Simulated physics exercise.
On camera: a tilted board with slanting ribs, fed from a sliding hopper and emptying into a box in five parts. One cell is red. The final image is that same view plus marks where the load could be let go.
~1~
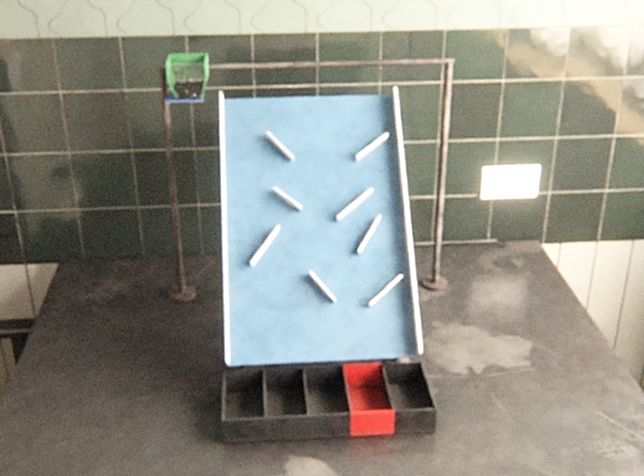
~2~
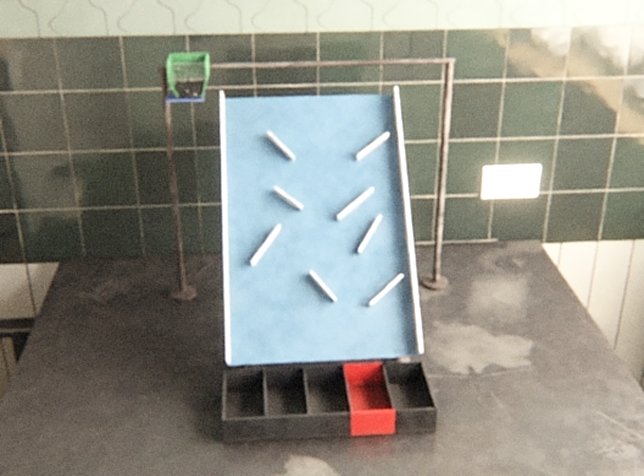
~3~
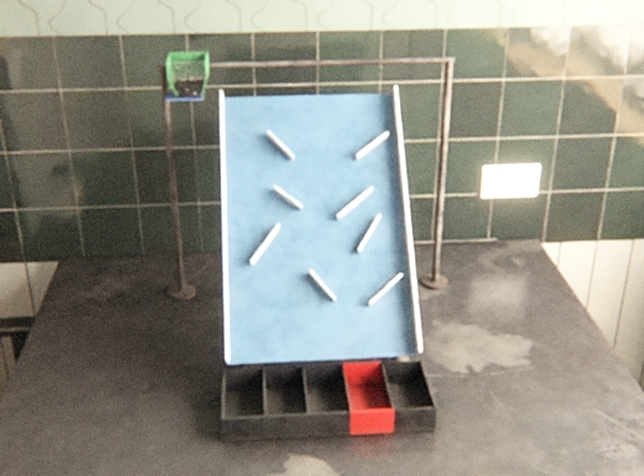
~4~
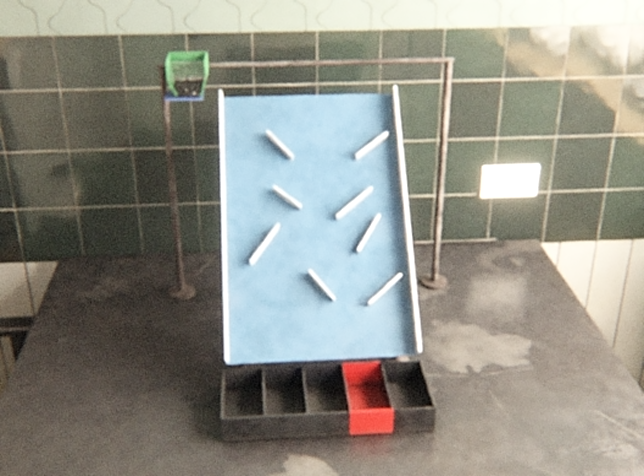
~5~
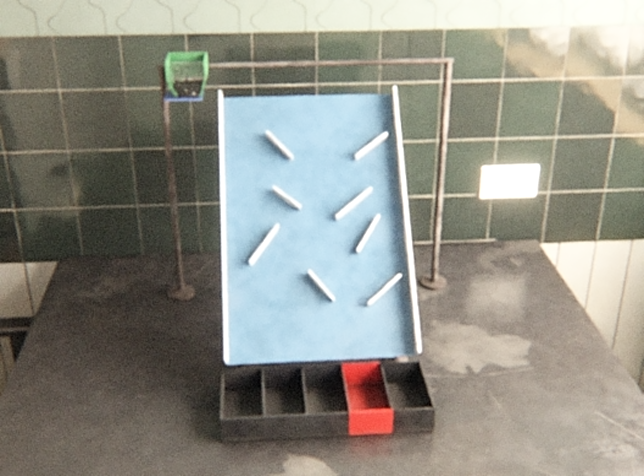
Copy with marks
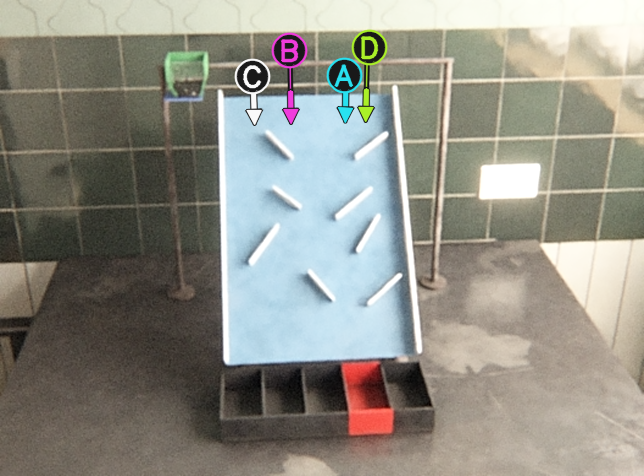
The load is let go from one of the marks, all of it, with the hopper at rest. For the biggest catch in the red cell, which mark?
Best: B.
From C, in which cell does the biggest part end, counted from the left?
It is the first one.
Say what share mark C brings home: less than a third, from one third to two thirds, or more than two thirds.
Mark C gives less than a third.
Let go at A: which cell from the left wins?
The fourth from the left.
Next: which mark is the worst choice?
The answer is C.
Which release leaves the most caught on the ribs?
It is D.
On the marked copy, mark A meets the board at (345, 117); mark B meets the board at (291, 118); mark C meets the board at (254, 119); mark D meets the board at (365, 116).
Choosing A, close to half in the red cell, close to a quarter in other cells, close to a quarter held on the board.
Choosing B, the bulk in the red cell, close to a quarter in other cells.
Choosing C, only a few in the red cell, all but a few in other cells.
Choosing D, close to a third in the red cell, close to a quarter in other cells, close to a third held on the board, only a few outside the box.
